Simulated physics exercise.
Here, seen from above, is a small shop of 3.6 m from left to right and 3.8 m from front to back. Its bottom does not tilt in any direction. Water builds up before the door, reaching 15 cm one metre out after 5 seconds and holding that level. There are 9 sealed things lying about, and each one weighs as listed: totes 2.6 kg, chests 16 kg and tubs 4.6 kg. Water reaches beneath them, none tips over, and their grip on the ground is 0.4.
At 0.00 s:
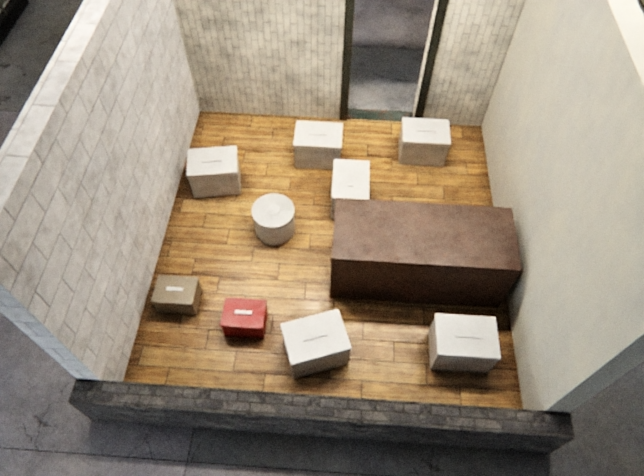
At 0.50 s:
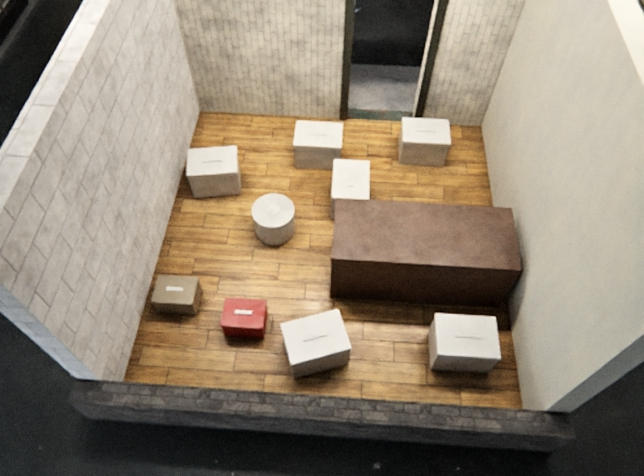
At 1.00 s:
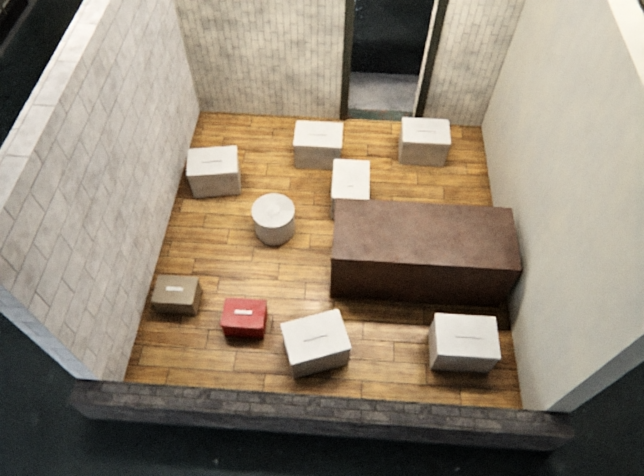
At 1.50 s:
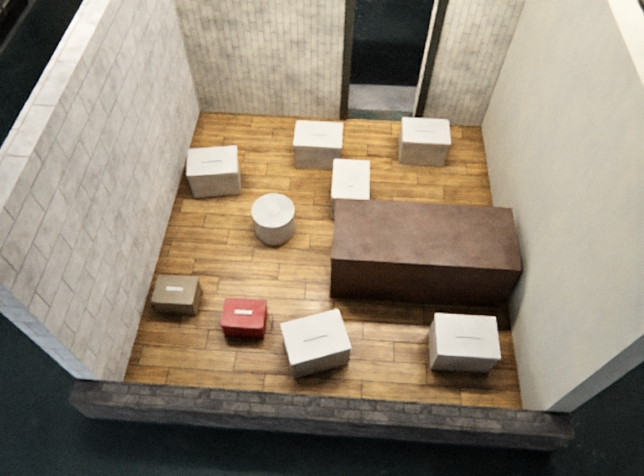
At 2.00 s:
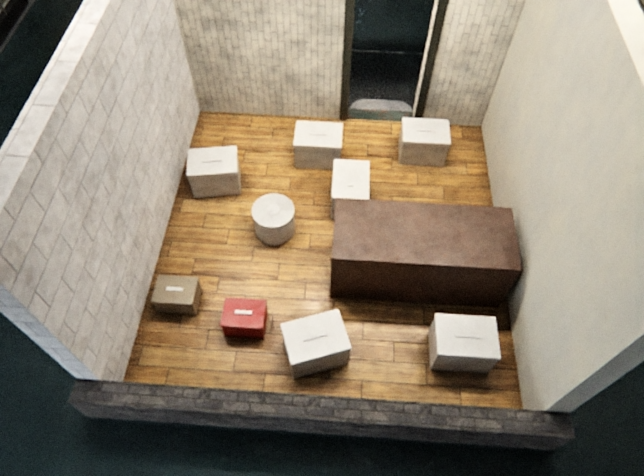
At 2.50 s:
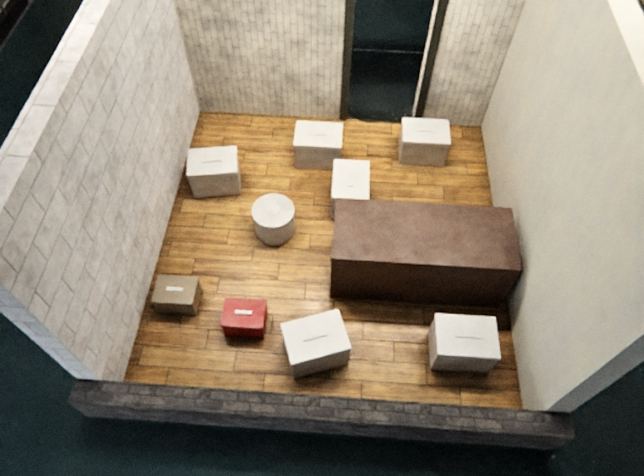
Nothing in the small shop moves as the ground outside its walls turns darker.
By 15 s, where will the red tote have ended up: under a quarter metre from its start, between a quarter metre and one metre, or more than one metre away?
It ends up between a quarter and one metre from where it began.
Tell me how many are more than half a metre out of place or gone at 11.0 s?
2.
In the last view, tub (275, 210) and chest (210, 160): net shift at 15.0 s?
Respectively 120 and 10 centimetres.
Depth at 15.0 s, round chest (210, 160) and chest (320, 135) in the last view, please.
First roughly 6 cm, second roughly 6 cm.
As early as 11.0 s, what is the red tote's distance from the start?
Shift: About 5 cm.
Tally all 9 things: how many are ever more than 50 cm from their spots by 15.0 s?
The number is 5.
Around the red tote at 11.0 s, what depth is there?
Around 2 cm.
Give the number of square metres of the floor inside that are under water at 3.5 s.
Around 1.0 m2 of it.
After 3.5 s the red tote is near (244, 313), 0.0 m from its start, aground; 0 afloat.
After 6.8 s the red tote is near (244, 313), 0.0 m from its start, aground; 0 afloat.
After 11.0 s the red tote is near (242, 316), 0.0 m from its start, aground; 1 afloat.
After 15.0 s the red tote is near (267, 379), 0.7 m from its start, afloat; 5 afloat.
